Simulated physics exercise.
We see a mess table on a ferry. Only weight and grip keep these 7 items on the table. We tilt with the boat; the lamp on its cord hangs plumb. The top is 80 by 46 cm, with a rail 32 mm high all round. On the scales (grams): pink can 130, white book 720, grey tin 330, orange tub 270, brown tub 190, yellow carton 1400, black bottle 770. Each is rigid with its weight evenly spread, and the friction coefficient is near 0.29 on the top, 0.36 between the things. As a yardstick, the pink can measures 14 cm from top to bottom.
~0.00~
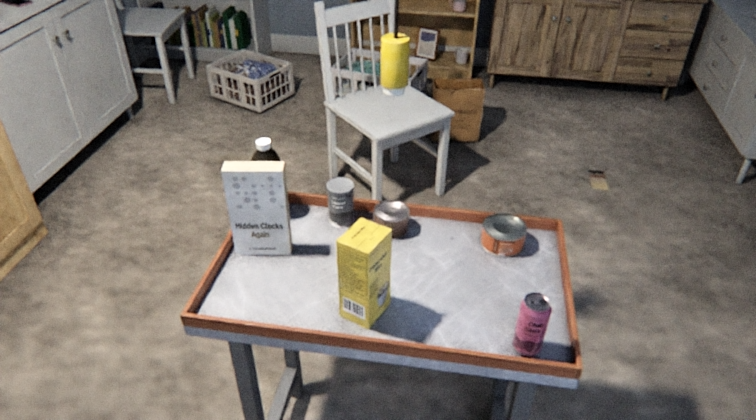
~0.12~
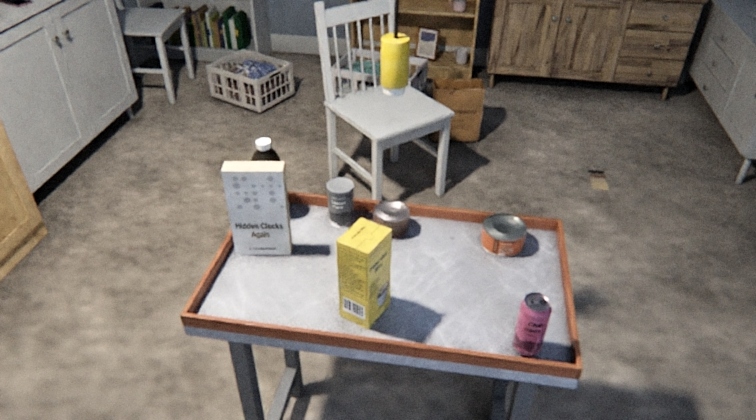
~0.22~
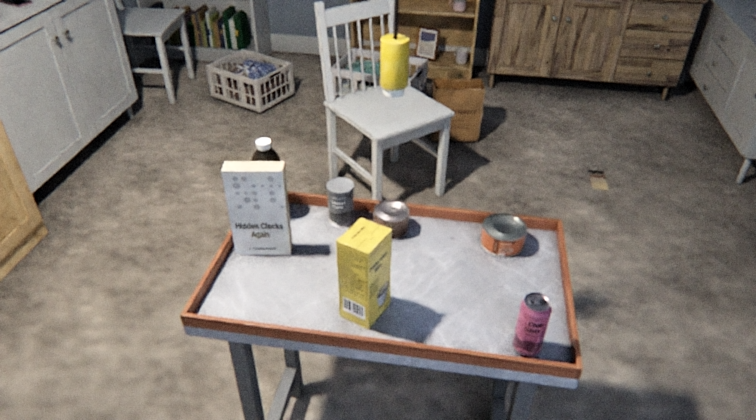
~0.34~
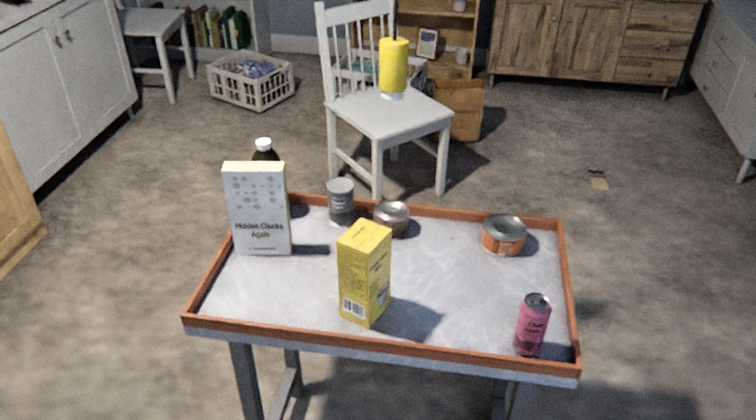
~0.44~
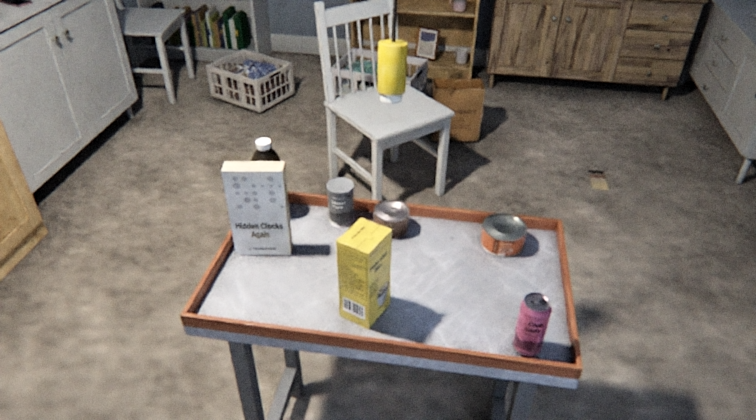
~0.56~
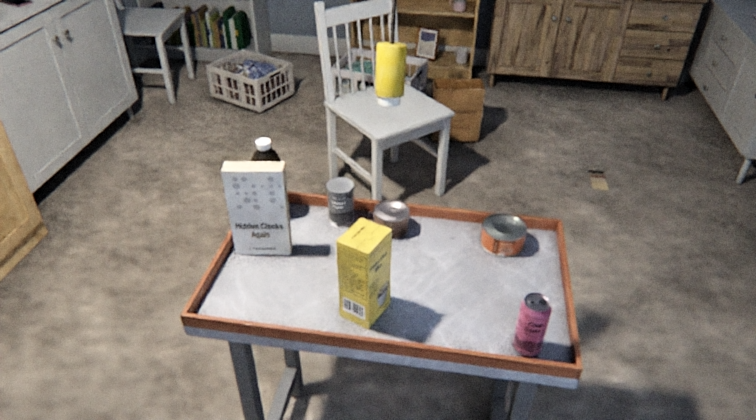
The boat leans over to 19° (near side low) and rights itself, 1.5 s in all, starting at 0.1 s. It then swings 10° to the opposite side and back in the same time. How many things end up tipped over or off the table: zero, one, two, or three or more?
Lost: One.
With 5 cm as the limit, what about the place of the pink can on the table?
The pink can keeps its place.
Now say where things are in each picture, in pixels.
The first picture shows boat level; pink can (532, 326); white book (259, 210).
The second picture shows boat level; brown tub (391, 220); yellow carton (365, 274).
The third picture shows boat heeled 1°, near side down; grey tin (341, 203).
The fourth picture shows boat heeled 4°, near side down; orange tub (503, 235); brown tub (391, 220).
The fifth picture shows boat heeled 8°, near side down; yellow carton (365, 274).
The sixth picture shows boat heeled 13°, near side down; pink can (532, 326); white book (259, 210).
After 0.96 s, boat heeled 18°, near side down; white book tipped 71° from how it sat near (252, 270); yellow carton slid 2 cm.
After 1.06 s, boat heeled 16°, near side down; white book on its side near (248, 293); pink can slid 2 cm near (532, 334); yellow carton slid 3 cm.
After 1.16 s, boat heeled 12°, near side down; white book on its side near (245, 302); pink can slid 2 cm near (532, 334); yellow carton slid 4 cm.
At rest (3.6 s), tipped over on the table, white book; the other 6 in place, give or take 5 cm. In the last view, pink can near (532, 334), white book near (249, 295).
